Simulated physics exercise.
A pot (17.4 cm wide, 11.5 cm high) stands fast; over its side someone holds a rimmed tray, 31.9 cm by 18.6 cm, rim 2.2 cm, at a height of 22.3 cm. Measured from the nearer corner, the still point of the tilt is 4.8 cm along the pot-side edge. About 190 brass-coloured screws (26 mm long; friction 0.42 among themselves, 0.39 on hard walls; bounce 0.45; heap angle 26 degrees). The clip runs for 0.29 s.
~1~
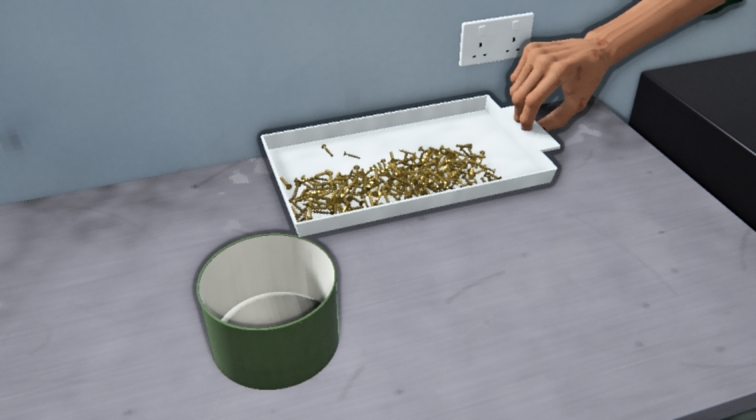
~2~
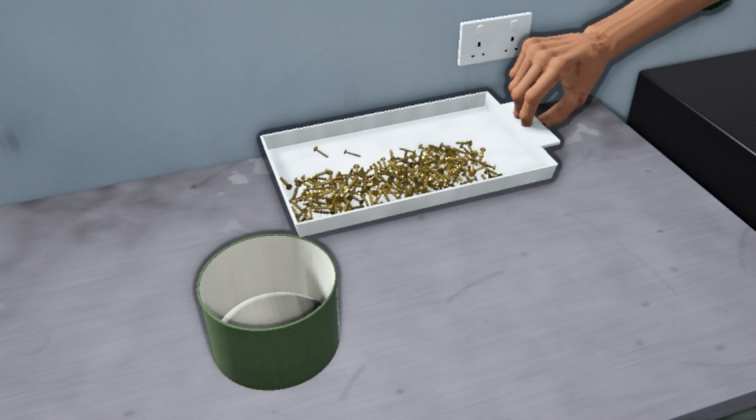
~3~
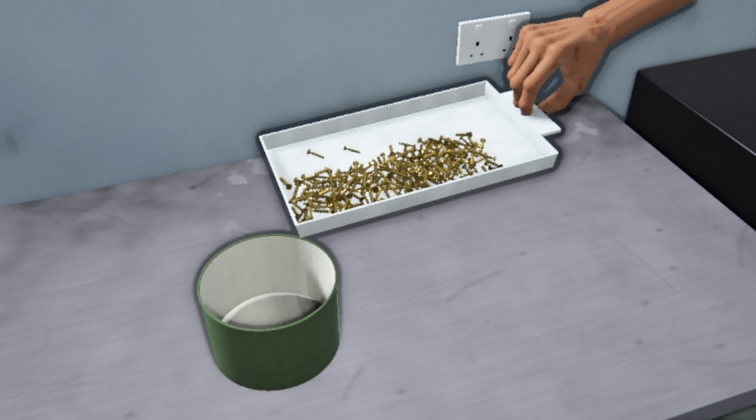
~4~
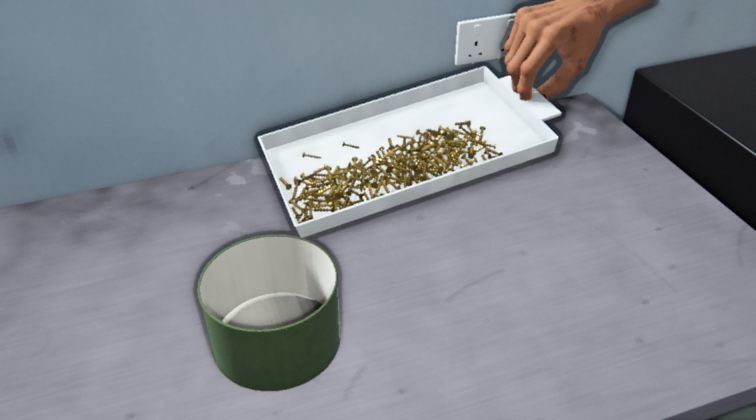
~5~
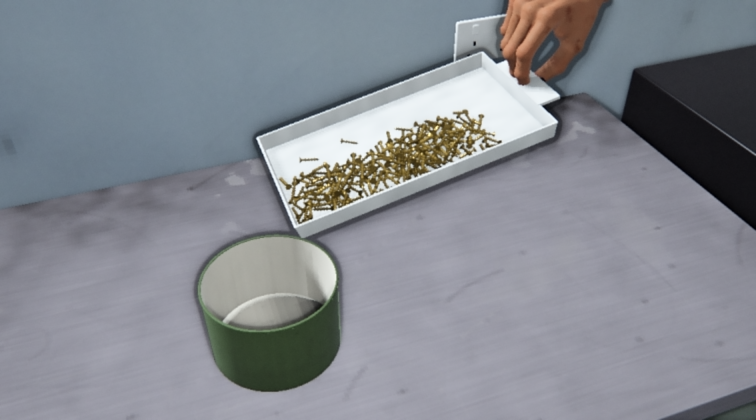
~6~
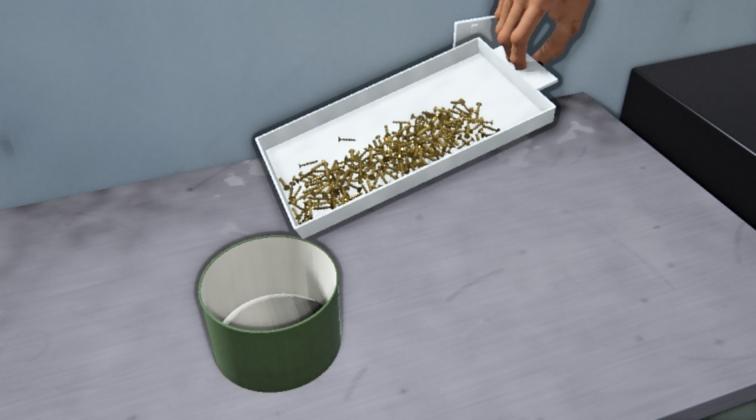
A hand slowly raises the right end of a white tray of brass-coloured screws.
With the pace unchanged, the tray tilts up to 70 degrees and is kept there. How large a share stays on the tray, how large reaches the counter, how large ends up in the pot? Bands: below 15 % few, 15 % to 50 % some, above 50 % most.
Result: Tray: Some, counter: Few, pot: Most.
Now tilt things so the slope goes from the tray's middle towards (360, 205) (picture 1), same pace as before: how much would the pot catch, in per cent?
Some 35 per cent.
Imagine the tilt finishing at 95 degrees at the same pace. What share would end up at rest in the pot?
The pot would get around 90 per cent.
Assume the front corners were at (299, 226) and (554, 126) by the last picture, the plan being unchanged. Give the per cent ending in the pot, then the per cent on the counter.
You'd end with pot at 55 and counter at 5.
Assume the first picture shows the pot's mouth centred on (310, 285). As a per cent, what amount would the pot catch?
I'd put it at around 35 per cent.
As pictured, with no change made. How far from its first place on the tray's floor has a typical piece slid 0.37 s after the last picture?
Displacement on the tray: About 6 cm.
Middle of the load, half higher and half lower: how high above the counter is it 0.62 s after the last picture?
About 26 cm.
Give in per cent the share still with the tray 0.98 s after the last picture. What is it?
Estimate: Near 55 in a hundred.
Then, 0.37 s after the last picture, tilt 42 degrees; the tray holds 100 %, the pot 0 %.
Then, 0.62 s after the last picture, tilt 59 degrees; the tray holds 95 %, the pot 0 %.
Then, 0.98 s after the last picture, tilt 70 degrees; the tray holds 55 %, the pot 30 %.
In the end, tray 40 %, counter 5 %, pot 60 %.
